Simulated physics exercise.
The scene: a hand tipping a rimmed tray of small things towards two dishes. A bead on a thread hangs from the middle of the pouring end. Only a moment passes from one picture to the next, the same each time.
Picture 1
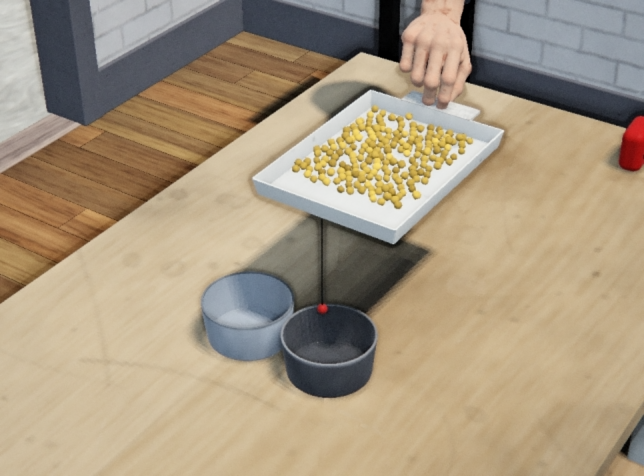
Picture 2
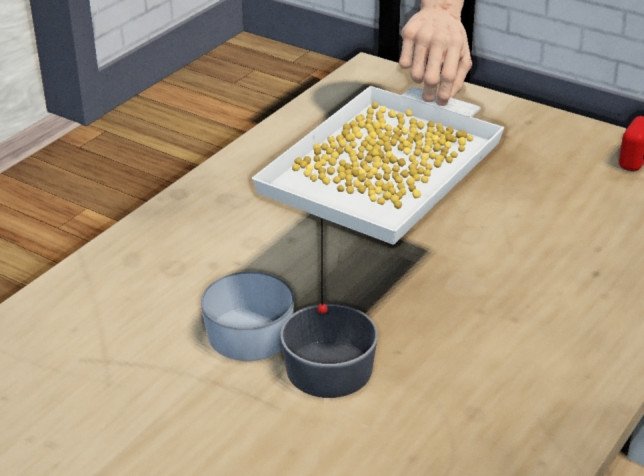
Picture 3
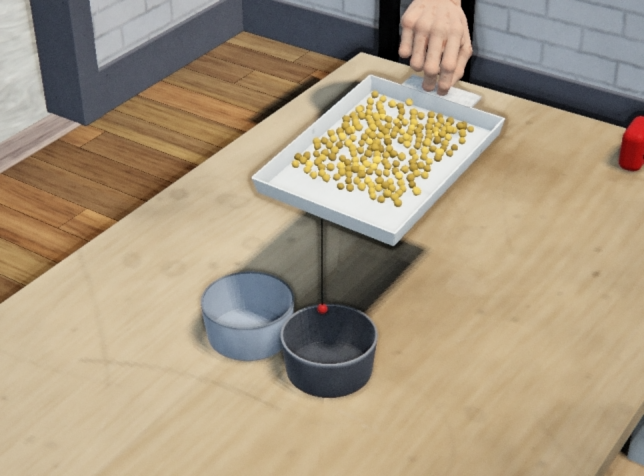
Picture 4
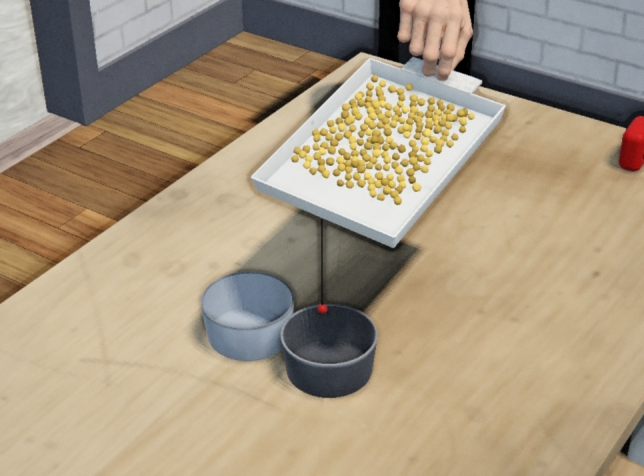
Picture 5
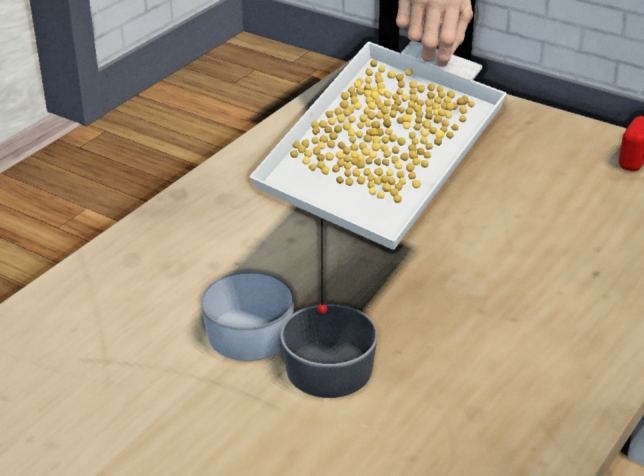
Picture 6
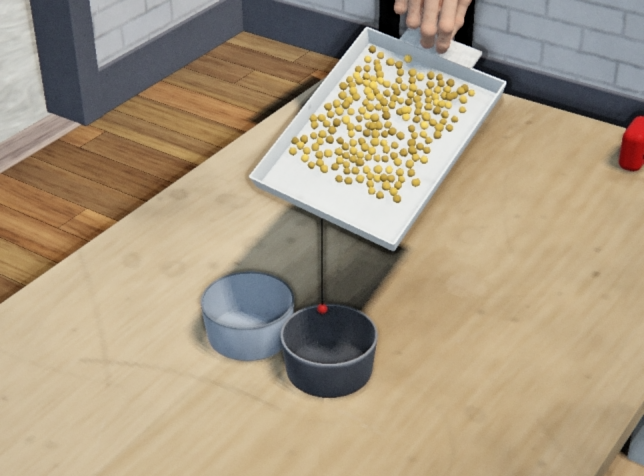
A hand gradually tilts a white tray of yellow balls forward above two round dishes.
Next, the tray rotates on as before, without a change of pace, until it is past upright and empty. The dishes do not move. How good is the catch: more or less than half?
Caught overall: Under half.
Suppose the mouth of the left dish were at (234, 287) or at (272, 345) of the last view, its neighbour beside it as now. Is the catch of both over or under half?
The first try: Under half. The second: More than half.
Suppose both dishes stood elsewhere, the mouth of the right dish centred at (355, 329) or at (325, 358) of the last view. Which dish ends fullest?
One: The right one. Two: The dish on the right.
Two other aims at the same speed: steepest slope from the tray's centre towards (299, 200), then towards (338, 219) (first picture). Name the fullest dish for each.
One: The left-hand dish. Two: The right-hand dish.
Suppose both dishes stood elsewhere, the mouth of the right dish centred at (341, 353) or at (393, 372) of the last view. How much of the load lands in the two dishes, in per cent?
About 70 and 80 per cent.
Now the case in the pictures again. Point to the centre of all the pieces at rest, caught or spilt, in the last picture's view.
Close to (344, 397).
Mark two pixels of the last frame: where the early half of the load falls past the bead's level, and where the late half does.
Early half (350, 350), late half (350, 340).
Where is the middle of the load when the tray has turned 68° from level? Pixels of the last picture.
Close to (357, 208).
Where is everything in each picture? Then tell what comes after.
In the first frame, corners of the pouring end at (258, 178) and (394, 227), level; middle of the load at (389, 157), puffed corn balls; left dish at (220, 338); right dish at (302, 375); bead on its thread at (322, 309).
In the second frame, corners of the pouring end at (257, 178) and (394, 228), level; middle of the load at (389, 155).
In the third frame, corners of the pouring end at (257, 177) and (394, 230), tipped barely, lowest at the right corner; middle of the load at (389, 149).
In the fourth frame, corners of the pouring end at (256, 176) and (393, 233), tipped a little, lowest at the right corner; middle of the load at (389, 140).
In the fifth frame, corners of the pouring end at (255, 176) and (393, 237), tipped clearly, lowest at the right corner; middle of the load at (389, 131).
In the sixth frame, corners of the pouring end at (254, 175) and (392, 240), tipped clearly, lowest at the right corner; middle of the load at (388, 125); left dish at (220, 338); right dish at (302, 375).
Soon after the last picture, tray tipped steeply; nearly all on the tray; a small part in the air.
A little later, tray tipped past a quarter turn; about two thirds on the tray; a small part in the right dish; a small part outside both; a small part in the air.
Later still, tray tipped past a quarter turn; about a third in the right dish; about two thirds outside both.
At rest, tray tipped past a quarter turn; about a third in the right dish; none in the left dish; about two thirds outside both.
